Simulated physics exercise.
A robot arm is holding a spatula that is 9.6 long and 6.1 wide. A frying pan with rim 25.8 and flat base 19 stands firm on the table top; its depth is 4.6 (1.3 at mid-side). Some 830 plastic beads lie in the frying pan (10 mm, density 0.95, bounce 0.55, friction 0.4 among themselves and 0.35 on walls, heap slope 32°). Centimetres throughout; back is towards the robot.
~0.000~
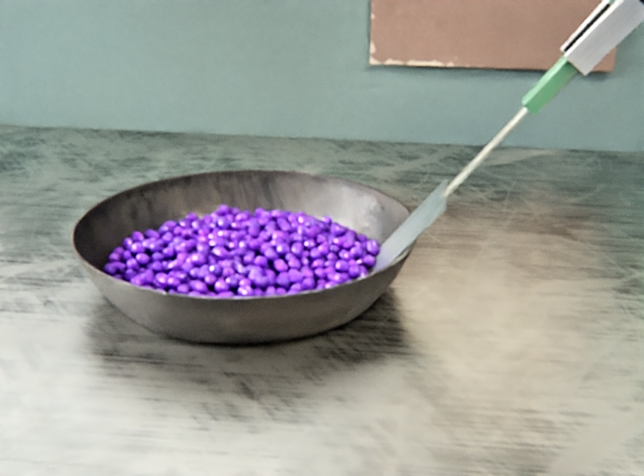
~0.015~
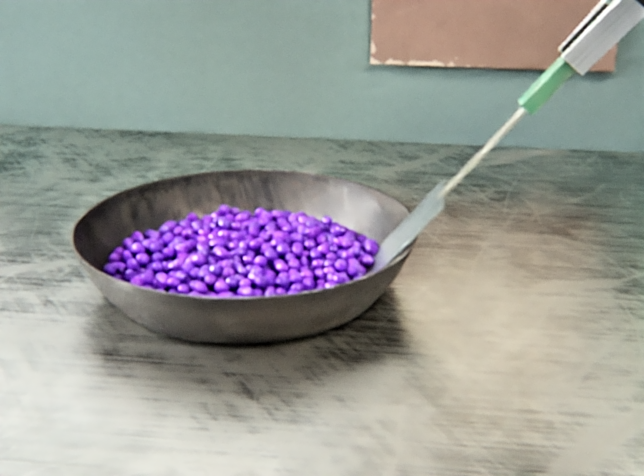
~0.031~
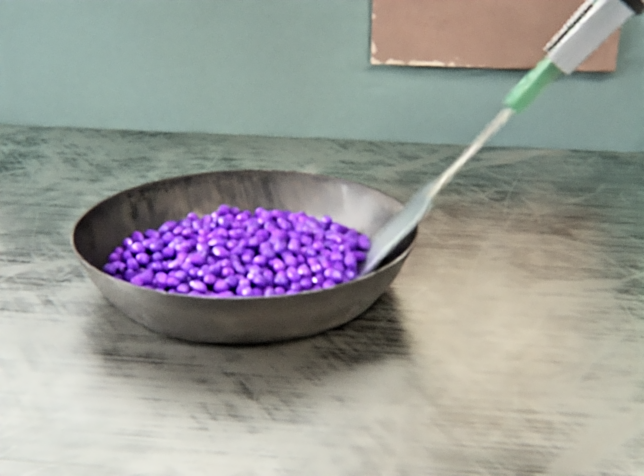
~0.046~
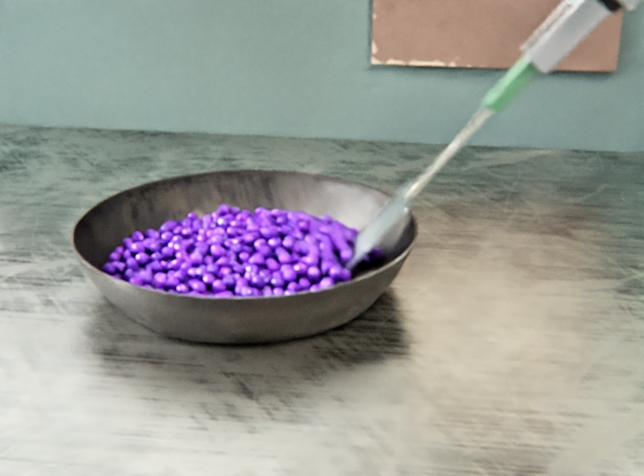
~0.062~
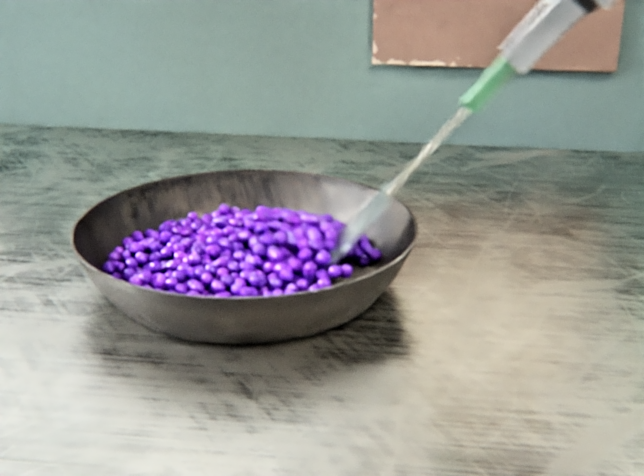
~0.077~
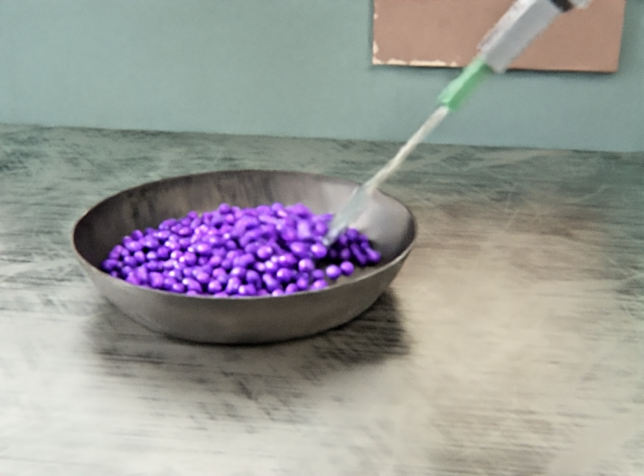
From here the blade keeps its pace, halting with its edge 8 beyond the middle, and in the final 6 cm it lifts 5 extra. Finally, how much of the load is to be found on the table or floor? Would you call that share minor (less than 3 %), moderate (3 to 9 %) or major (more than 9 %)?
I would call it major.
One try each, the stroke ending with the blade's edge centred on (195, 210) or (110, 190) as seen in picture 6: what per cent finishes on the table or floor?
Close to 10 and close to 20 per cent, respectively.
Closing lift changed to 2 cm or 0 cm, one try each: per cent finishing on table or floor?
Close to 10 and 5 percent respectively.
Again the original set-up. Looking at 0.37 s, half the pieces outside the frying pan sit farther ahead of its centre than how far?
Roughly 26 centimetres ahead.
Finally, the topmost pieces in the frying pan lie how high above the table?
It reaches about 4.5 cm.
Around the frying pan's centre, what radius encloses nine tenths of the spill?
About 85 cm from the centre.
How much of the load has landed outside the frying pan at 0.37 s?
Around 15 %.
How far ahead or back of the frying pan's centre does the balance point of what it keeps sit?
I'd say close to 2.5 cm toward the front.
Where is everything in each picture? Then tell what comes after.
The first frame shows spatula top edge at (446, 193), sloping 51°; upper third of the load around (256, 251), from x 110 to 375, top at y 210; 834 in the frying pan.
The second frame shows spatula top edge at (444, 193), sloping 51°; upper third of the load around (256, 251), from x 110 to 375, top at y 210.
The third frame shows spatula top edge at (431, 193), sloping 51°; upper third of the load around (260, 250), from x 110 to 375, top at y 210.
The fourth frame shows spatula top edge at (411, 192), sloping 51°; upper third of the load around (265, 249), from x 110 to 375, top at y 210.
The fifth frame shows spatula top edge at (390, 191), sloping 51°; upper third of the load around (265, 244), from x 110 to 375, top at y 210.
The sixth frame shows spatula top edge at (370, 190), sloping 51°; upper third of the load around (260, 244), from x 105 to 375, top at y 210; 834 in the frying pan.
After 0.11 s, sloping 51°, highest piece 7 above the table; 834 in the frying pan.
After 0.15 s, sloping 51°, highest piece 8 above the table; 834 in the frying pan.
After 0.37 s, sloping 51°, highest piece 6 above the table; 725 in the frying pan, 106 on the table or floor, 3 on the blade or in flight.
After 1.42 s, sloping 51°, highest piece 5 above the table; 725 in the frying pan, 109 on the table or floor.
At rest, 725 in the frying pan, 109 on the table or floor. That is 13 % on the table or floor.
